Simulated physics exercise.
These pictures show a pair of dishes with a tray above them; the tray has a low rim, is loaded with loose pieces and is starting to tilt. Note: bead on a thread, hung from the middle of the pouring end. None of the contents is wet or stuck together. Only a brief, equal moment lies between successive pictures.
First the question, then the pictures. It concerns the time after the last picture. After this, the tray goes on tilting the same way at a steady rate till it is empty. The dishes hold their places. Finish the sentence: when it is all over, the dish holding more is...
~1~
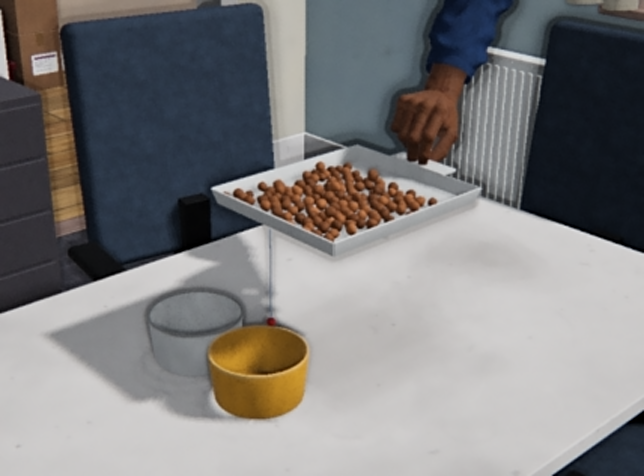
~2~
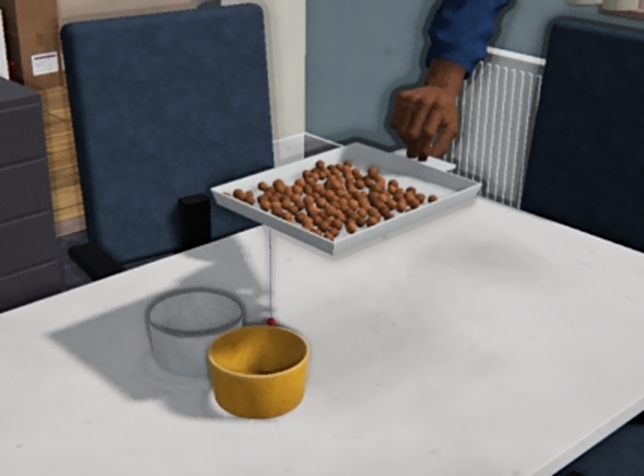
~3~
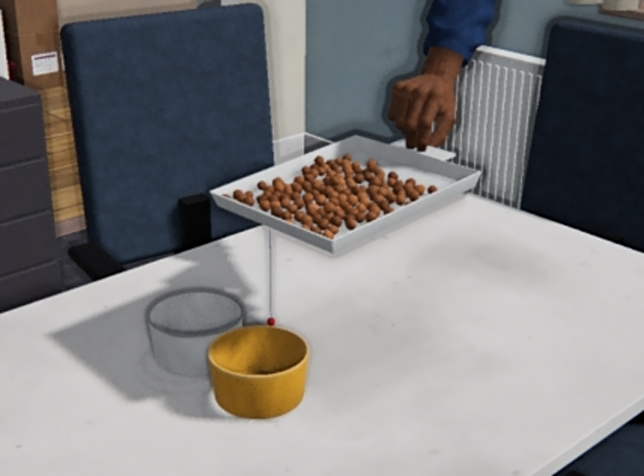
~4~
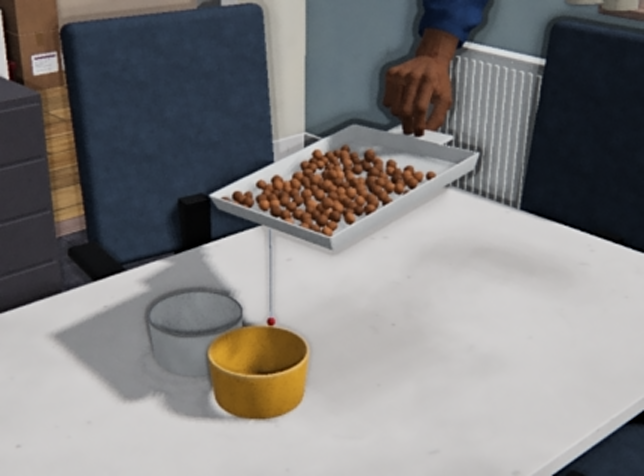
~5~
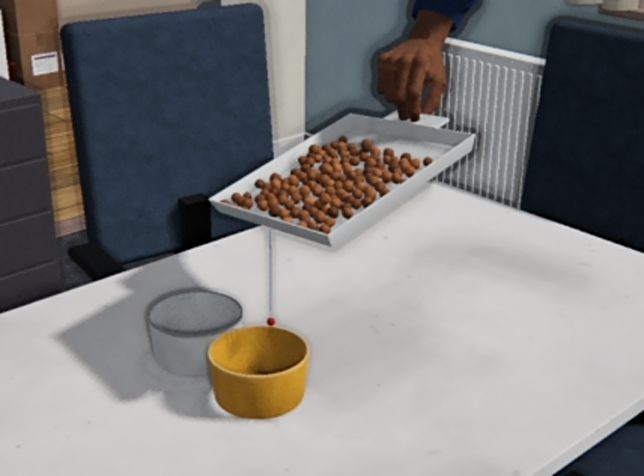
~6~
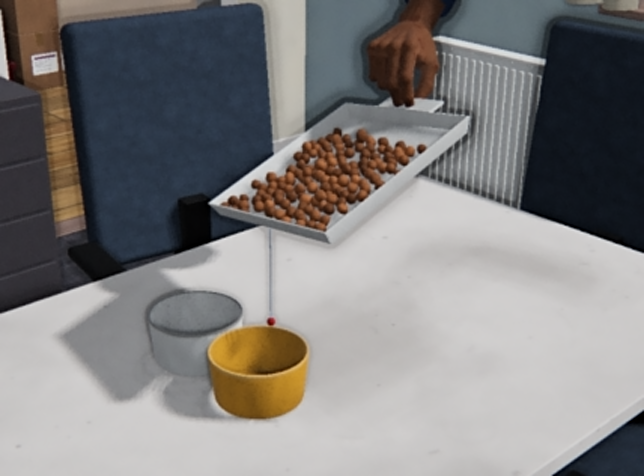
The left one.
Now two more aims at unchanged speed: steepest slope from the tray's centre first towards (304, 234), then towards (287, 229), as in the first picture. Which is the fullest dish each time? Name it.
The first tilt favours the dish to the right, the second the dish to the right.
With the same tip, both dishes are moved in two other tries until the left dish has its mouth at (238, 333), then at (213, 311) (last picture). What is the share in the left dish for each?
Respectively 40 % and 70 %.
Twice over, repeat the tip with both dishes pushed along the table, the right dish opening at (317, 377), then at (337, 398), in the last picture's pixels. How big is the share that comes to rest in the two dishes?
Roughly 30% on the first try and 10% on the second.
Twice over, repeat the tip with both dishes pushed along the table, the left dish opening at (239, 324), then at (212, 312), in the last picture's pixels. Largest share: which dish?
On the first go the left-side one comes out on top, and on the second go the left-side one.
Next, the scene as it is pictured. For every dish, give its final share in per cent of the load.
Estimate - left dish 70 percent, right dish 10 percent.
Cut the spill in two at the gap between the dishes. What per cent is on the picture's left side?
Estimate: Roughly 60 %.
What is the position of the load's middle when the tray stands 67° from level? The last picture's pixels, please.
Somewhere about (270, 173).
Shortly afterwards, tray tipped steeply; all but a few on the tray; only a few in the left dish; only a few in the air.
Next, tray tipped past a quarter turn; near a third on the tray; near a quarter in the left dish; only a few outside both; near a third in the air.
Some moments later, tray tipped past a quarter turn; a little in the right dish; near two thirds in the left dish; near a quarter outside both.
In the end, tray tipped past a quarter turn; a little in the right dish; near two thirds in the left dish; near a quarter outside both.
